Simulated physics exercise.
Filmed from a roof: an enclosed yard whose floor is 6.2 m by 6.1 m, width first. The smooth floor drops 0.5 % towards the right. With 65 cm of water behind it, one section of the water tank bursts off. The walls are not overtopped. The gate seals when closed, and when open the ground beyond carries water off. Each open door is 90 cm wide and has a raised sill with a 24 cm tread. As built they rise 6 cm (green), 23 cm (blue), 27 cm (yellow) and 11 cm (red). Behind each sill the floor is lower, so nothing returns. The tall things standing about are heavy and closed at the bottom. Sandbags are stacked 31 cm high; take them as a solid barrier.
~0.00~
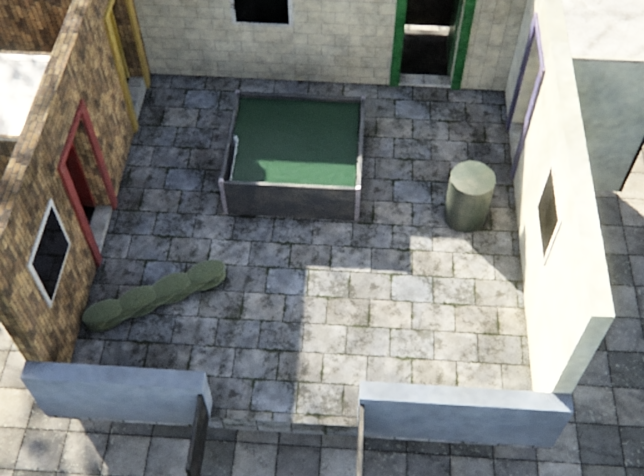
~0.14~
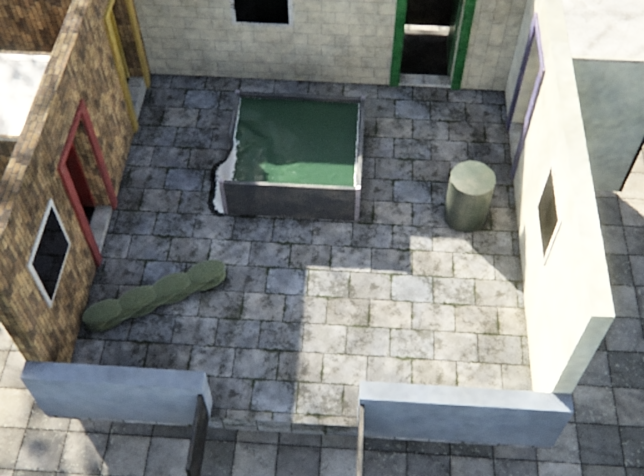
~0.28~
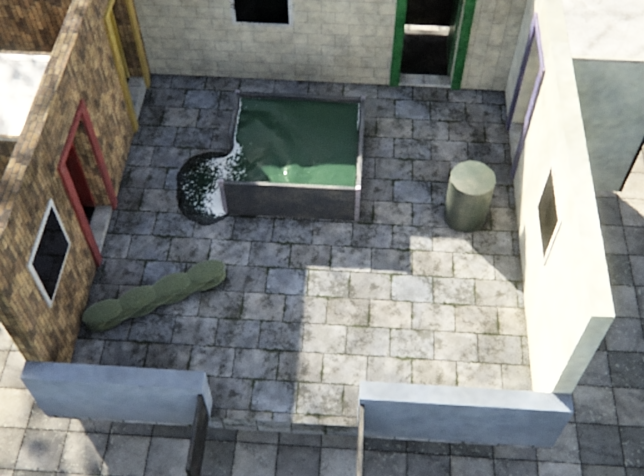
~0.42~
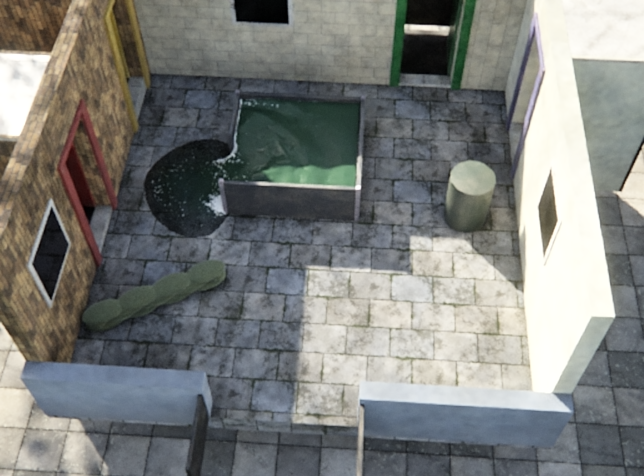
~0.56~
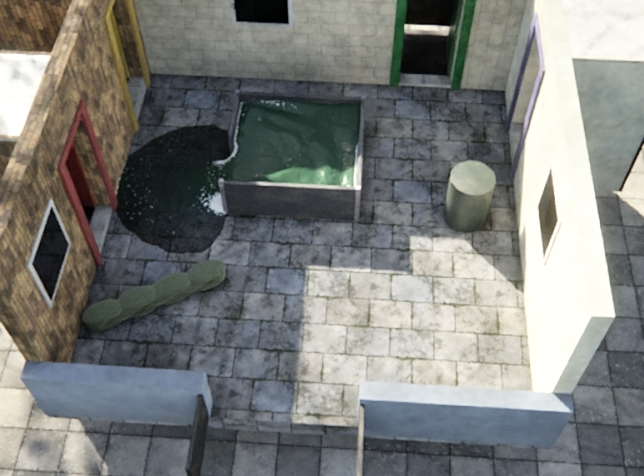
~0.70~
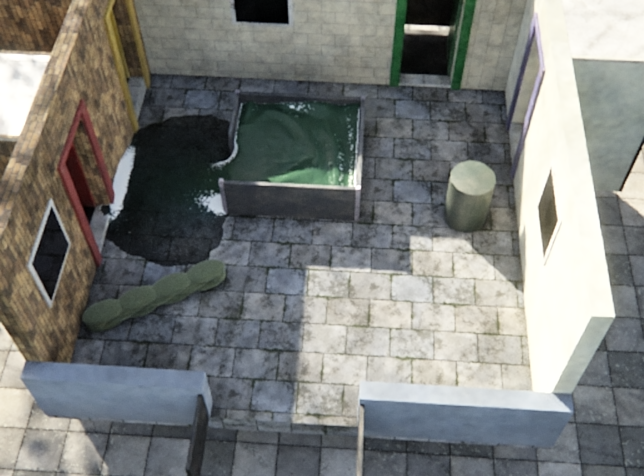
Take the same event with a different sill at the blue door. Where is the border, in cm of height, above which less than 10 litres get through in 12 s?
Some 7.5 cm above the ground.
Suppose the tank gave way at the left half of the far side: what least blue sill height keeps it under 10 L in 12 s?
Then roughly 14.0 cm.
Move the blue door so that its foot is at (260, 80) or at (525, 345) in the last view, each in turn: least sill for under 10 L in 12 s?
Roughly 5.5 and 6.5 cm.
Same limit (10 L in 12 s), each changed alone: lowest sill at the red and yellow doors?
About 26 cm at red and 12.0 cm at yellow.
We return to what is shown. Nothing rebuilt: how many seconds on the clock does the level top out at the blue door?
At about 8.5 s.
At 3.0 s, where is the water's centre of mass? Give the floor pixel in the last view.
Around (229, 181).
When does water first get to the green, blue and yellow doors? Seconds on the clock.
Green 3.6 s, blue 5.0 s, yellow 1.0 s.
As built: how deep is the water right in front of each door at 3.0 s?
In cm: Green 0, blue 0, yellow 10, red 20.
After 1.4 s water covers 15 % of the floor, deepest (37 cm) near (131, 191); it has not reached the blue door.
After 3.0 s water covers 30 % of the floor, deepest (33 cm) near (99, 309); it has not reached the blue door.
After 12.0 s water covers 85 % of the floor, deepest (10 cm) near (517, 419); 8 cm at the blue door, 0 litres in over its 23 cm sill.
At the blue door as built, the water arrived by 5.0 s and peaked near 9 cm at 8.6 s.
Run again over the same 12 s with other heights there, 15 litres in over 7 cm, 1 litre over 9.5 cm. The limit of 10 litres is kept from about 7.5 cm up.
